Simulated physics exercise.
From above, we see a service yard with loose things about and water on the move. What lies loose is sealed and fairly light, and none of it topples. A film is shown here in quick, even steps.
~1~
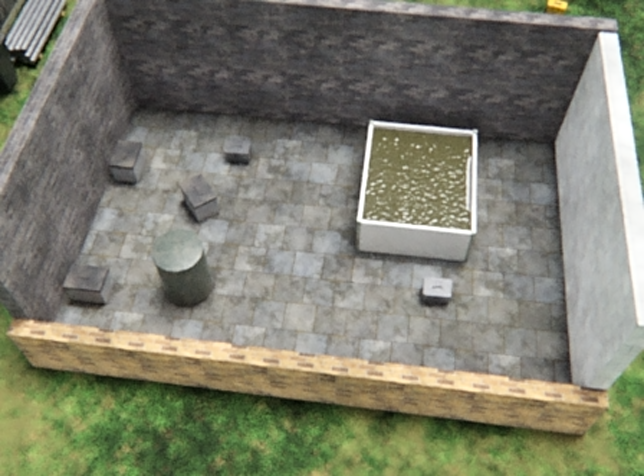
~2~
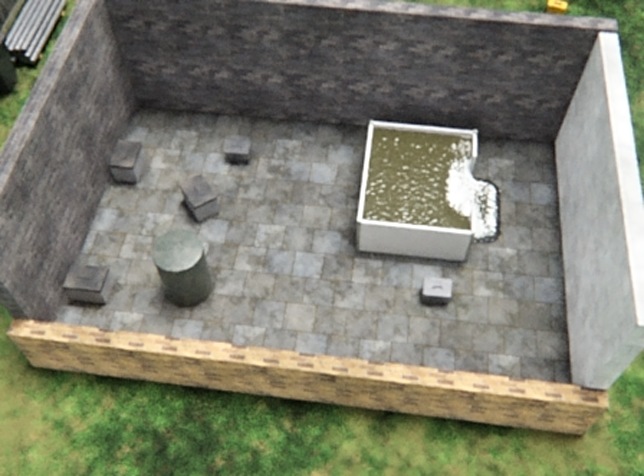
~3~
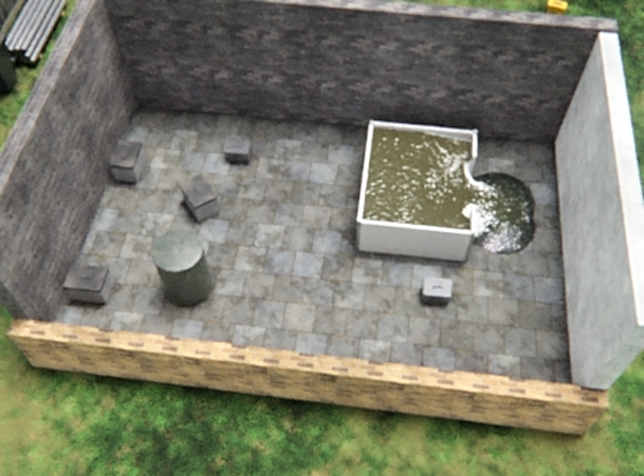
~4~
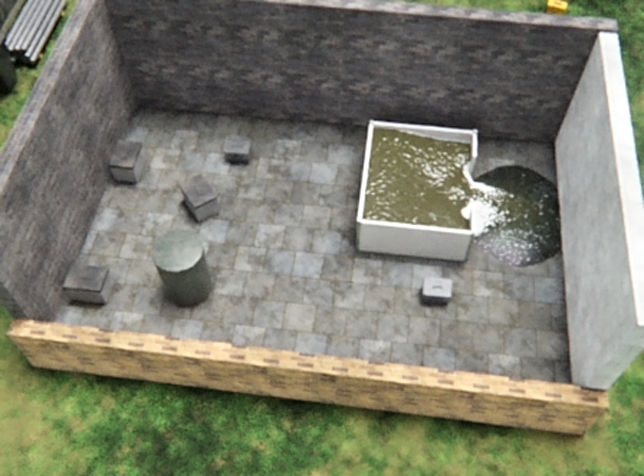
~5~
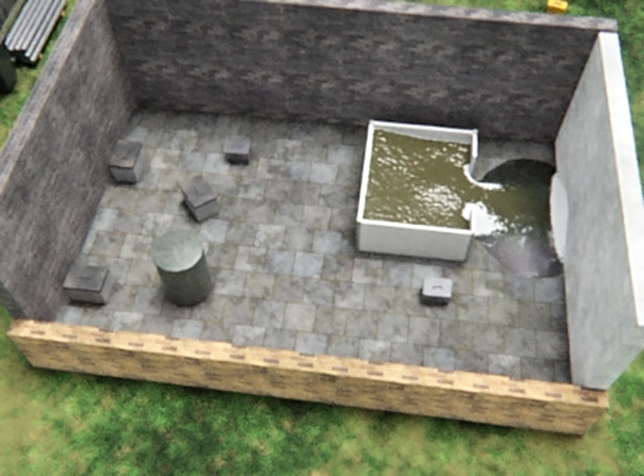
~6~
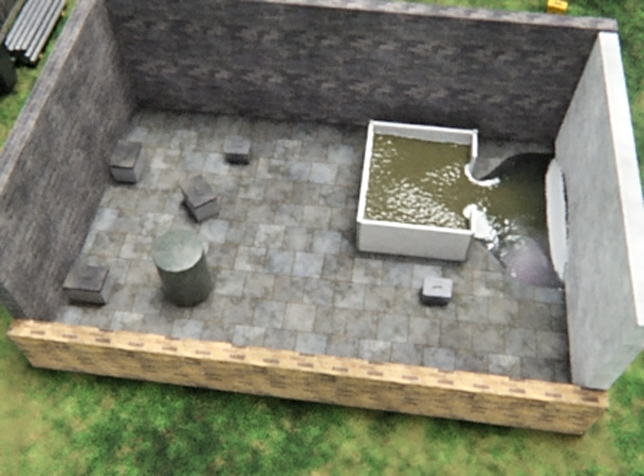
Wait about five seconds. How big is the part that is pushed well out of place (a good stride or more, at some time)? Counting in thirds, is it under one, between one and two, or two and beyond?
In thirds: Under one.
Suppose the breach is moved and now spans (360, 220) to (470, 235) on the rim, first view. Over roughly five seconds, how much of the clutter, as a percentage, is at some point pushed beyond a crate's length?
Close to 80 in a hundred.
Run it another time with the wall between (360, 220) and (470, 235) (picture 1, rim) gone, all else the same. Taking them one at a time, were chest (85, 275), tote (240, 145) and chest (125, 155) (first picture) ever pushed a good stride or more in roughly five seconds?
Each in turn, ends up that far off, never travels that far, ends up that far off.
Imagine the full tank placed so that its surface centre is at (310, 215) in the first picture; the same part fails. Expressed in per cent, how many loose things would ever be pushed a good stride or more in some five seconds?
My guess is about 20 percent of them.
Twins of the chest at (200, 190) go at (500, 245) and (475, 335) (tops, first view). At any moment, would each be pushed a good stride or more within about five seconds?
Going by the order given: Pushed clear, pushed clear.
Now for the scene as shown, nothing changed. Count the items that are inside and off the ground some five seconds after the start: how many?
So that is 0.
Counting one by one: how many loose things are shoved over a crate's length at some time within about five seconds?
Count: 0.
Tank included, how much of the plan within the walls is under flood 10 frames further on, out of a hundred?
Estimate: About 35 %.
A moment on, 0 of 5 are well off their spots; 0 afloat.
Next, 0 of 5 are well off their spots; 0 afloat.
Later, 0 of 5 are well off their spots; 0 afloat.
In the end, 0 of 5 are well off their spots, and 0 have been at some point; 0 afloat.
